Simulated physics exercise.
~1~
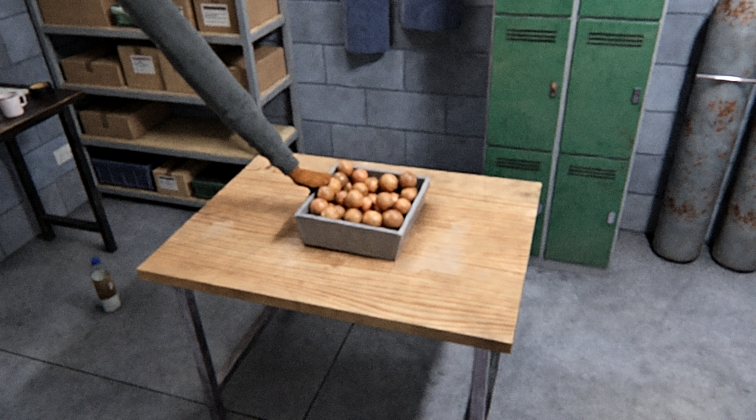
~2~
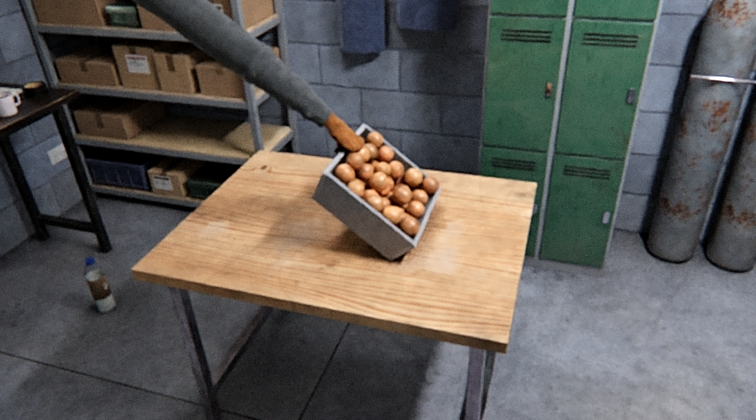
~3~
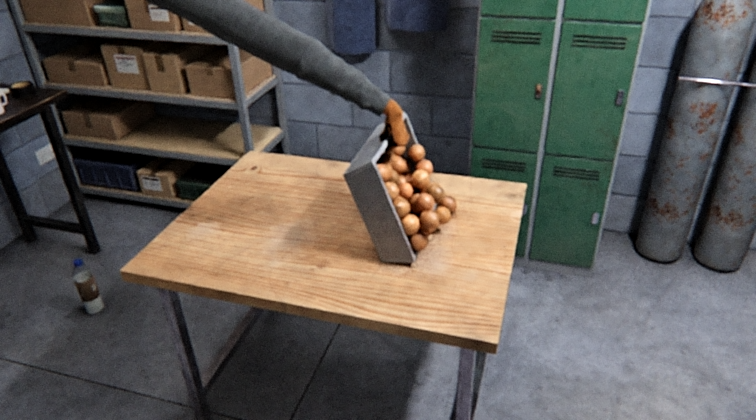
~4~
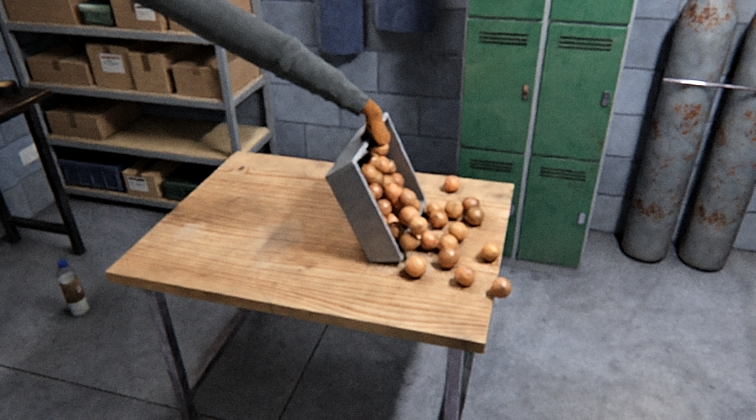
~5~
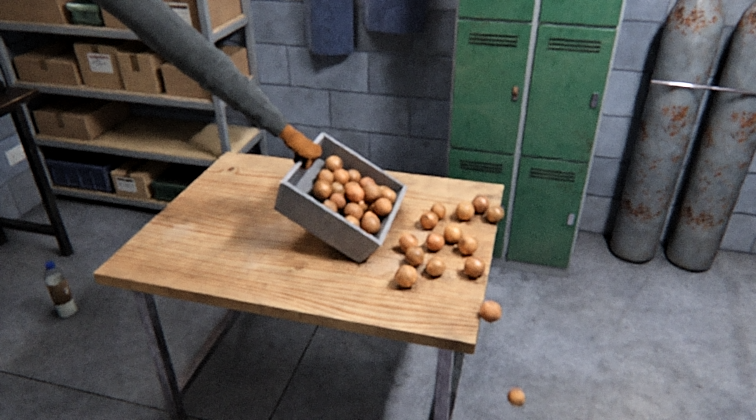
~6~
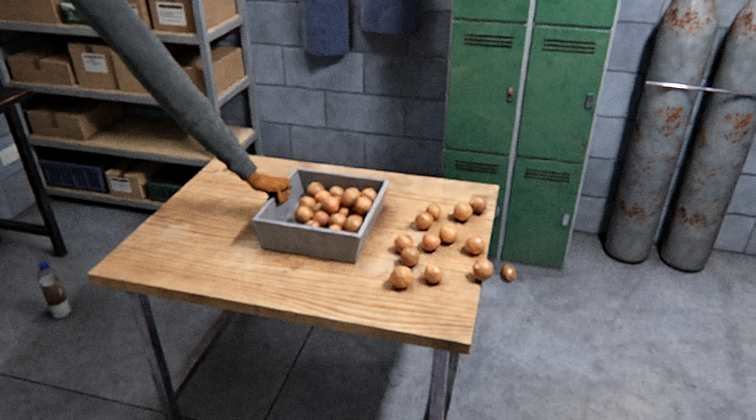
A gloved hand lifted the left end of a grey crate of onions on a wooden table, tipping it steeply so many rolled out to the right, some off the edge, then lowered it flat with more than half still inside.
